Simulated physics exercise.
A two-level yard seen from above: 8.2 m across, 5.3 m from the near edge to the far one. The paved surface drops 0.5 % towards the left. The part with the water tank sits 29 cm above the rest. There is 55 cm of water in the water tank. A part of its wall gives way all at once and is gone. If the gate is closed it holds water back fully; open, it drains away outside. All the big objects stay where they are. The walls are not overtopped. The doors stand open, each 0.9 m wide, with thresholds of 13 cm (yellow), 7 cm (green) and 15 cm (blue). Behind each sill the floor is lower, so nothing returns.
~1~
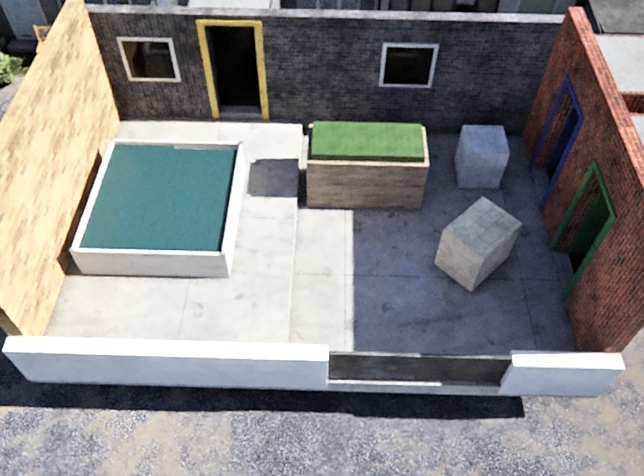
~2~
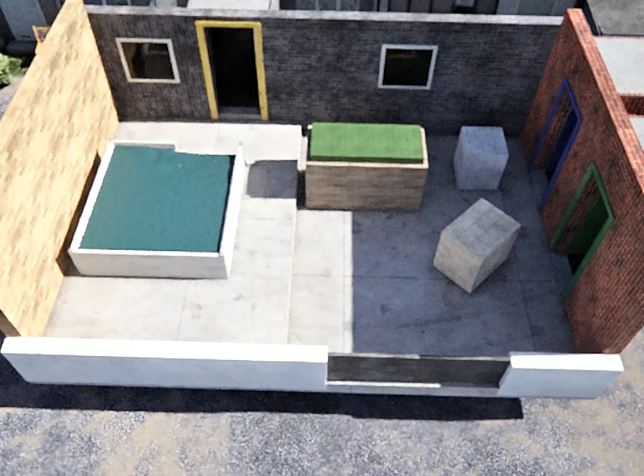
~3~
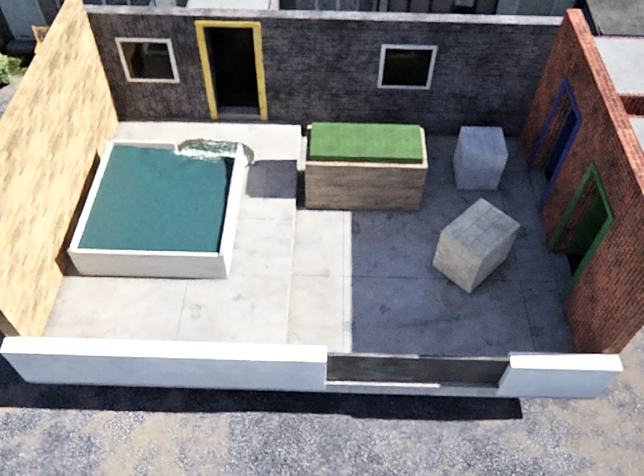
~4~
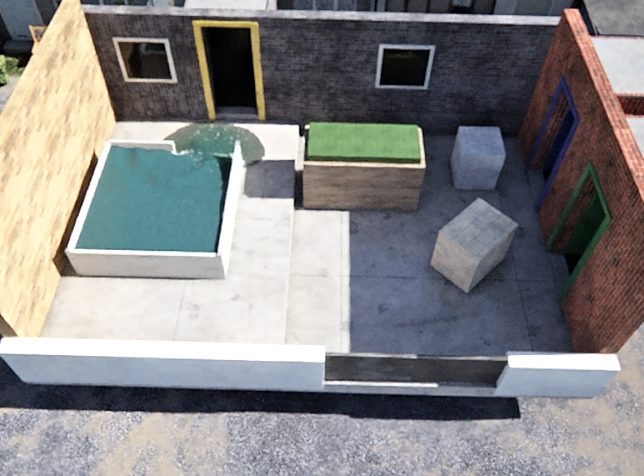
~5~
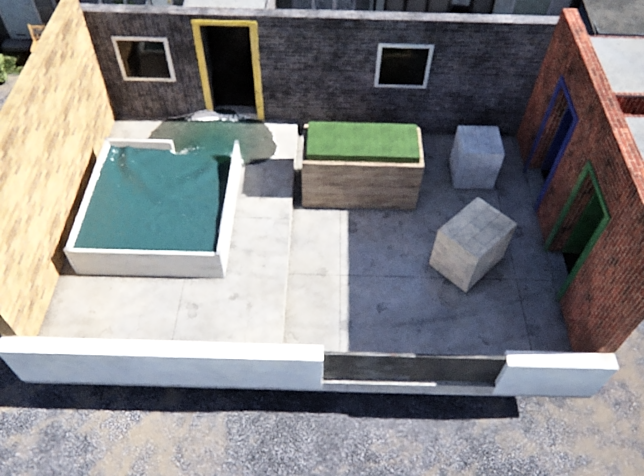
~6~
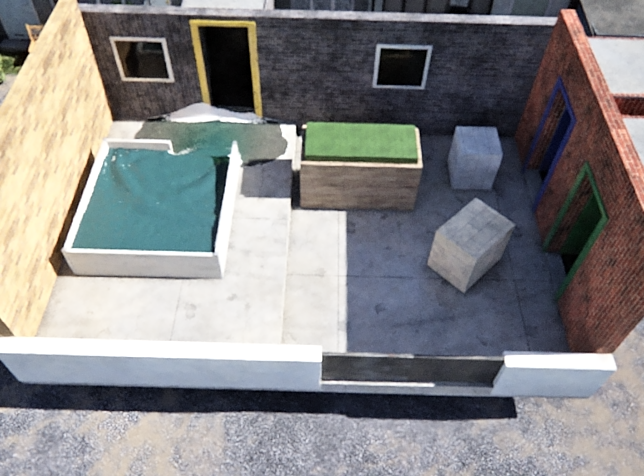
Walled yard with a white-sided tank of green water, its back wall opening and water pouring out, spreading towards the yellow-framed doorway.
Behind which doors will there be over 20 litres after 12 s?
The water let in: At the yellow door it goes over the limit; at the green door it does not reach the limit; at the blue door it does not reach the limit.
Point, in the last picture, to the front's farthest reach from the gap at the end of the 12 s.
Around (568, 375).
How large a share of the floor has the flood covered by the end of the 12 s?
About 90 per cent.
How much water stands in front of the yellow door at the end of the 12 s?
Some 10.5 cm.
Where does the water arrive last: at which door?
Last comes the green one.
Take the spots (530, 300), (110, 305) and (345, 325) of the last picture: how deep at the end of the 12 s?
In that order: 4, 2 and 9 cm.
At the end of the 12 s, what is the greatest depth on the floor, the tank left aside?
Roughly 12 cm.
A moment later water covers 10 % of the floor and is deepest (37 cm) near (211, 122); yellow door 35 cm at the sill, 71 L in, green door not reached, blue door not reached.
Soon after water covers 20 % of the floor and is deepest (38 cm) near (211, 122); yellow door 36 cm at the sill, 197 L in, green door not reached, blue door not reached.
Next water covers 35 % of the floor and is deepest (27 cm) near (211, 122); yellow door 26 cm at the sill, 344 L in, green door not reached, blue door not reached.
Later on water covers 70 % of the floor and is deepest (20 cm) near (502, 146); yellow door 18 cm at the sill, 478 L in, green door 4 cm at the sill, 0 L in, blue door 9 cm at the sill, 0 L in.
At the end water covers 90 % of the floor and is deepest (12 cm) near (285, 367); yellow door 10 cm at the sill, 494 L in, green door 6 cm at the sill, 0 L in, blue door 7 cm at the sill, 0 L in.
